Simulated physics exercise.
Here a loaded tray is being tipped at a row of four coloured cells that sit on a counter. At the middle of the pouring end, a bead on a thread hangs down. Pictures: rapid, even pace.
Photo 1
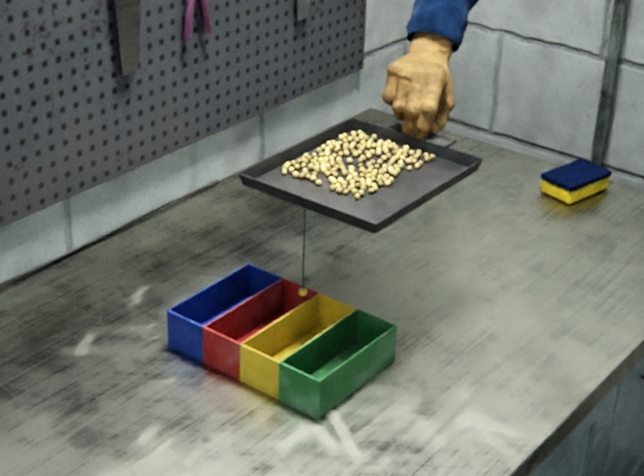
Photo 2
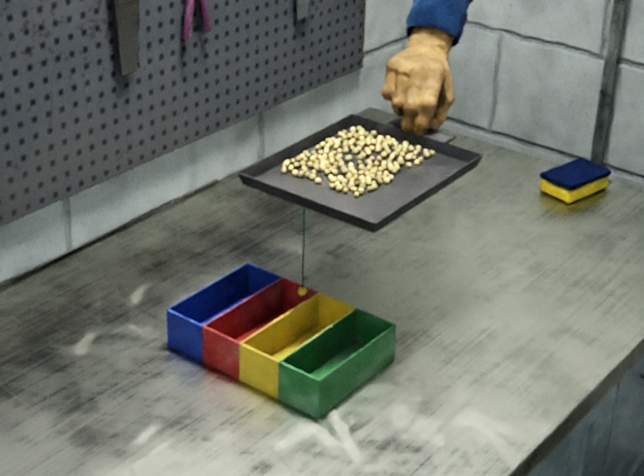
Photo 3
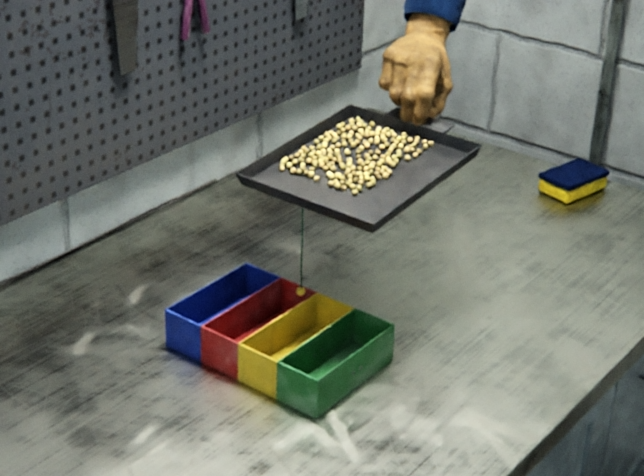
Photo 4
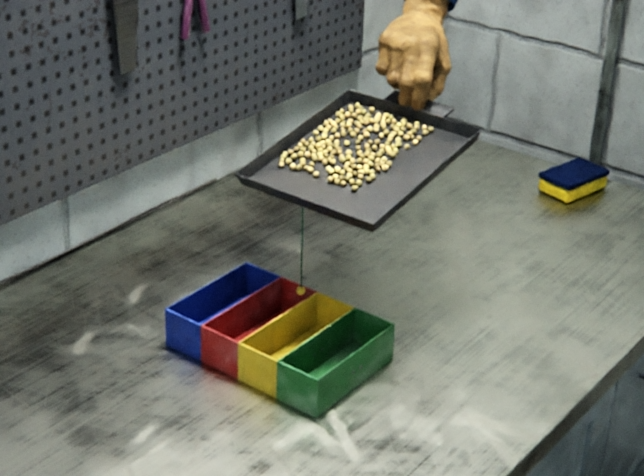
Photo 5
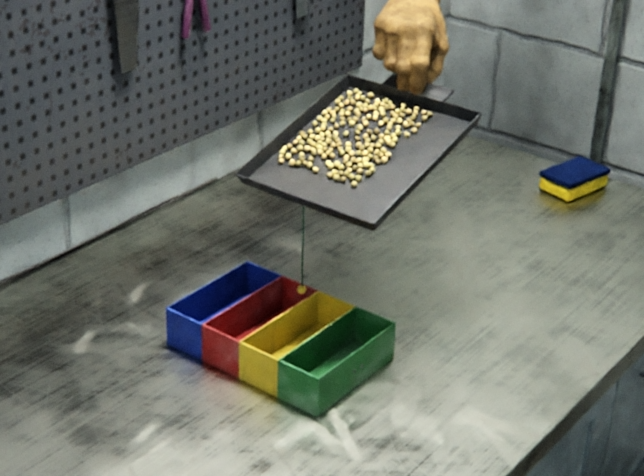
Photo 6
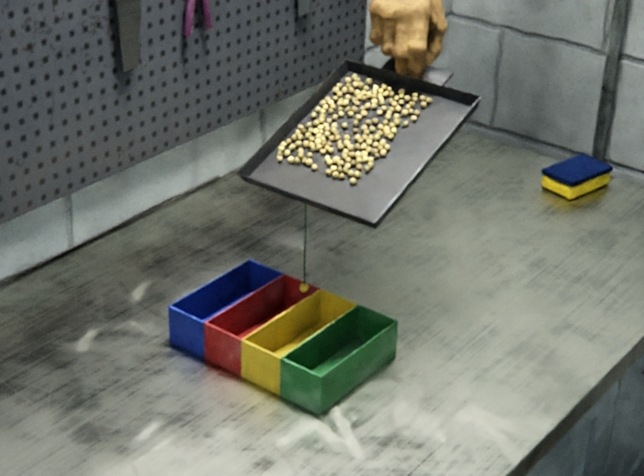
A hand steadily raises the back of a dark tray of beans above four coloured cells.
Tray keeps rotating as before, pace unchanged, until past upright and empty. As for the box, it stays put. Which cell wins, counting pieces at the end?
The red cell wins.
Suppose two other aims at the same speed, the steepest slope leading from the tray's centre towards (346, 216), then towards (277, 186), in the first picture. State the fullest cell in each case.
Green; that blue cell.
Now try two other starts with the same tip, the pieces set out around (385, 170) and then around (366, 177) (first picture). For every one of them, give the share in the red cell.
Roughly 30 and 30 percent, in that order.
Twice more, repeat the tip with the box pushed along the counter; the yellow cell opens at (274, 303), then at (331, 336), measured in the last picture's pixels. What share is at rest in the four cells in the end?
90 %, 80 %.
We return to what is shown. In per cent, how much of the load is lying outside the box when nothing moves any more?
I'd put it at about 0 percent.
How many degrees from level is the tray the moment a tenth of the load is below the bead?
I'd say it is tilted about 70°.
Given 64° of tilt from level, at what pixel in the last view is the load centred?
Its middle sits at about pixel (285, 192).
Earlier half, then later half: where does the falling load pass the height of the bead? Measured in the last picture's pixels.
Early-half point (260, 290); late-half point (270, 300).
Shortly afterwards, tray tipped steeply; the bulk on the tray; only a few in the red cell; near a quarter falling or outside the box.
Next, tray tipped past a quarter turn; near a quarter on the tray; near a quarter in the red cell; a little in the blue cell; a little in the yellow cell; only a few in the green cell; near a third falling or outside the box.
Some moments later, tray tipped past a quarter turn; near a third in the red cell; near a quarter in the blue cell; near a quarter in the yellow cell; a little in the green cell; a little falling or outside the box.
In the end, tray tipped past a quarter turn; near a third in the red cell; near a quarter in the blue cell; near a quarter in the yellow cell; a little in the green cell; a little outside the box.
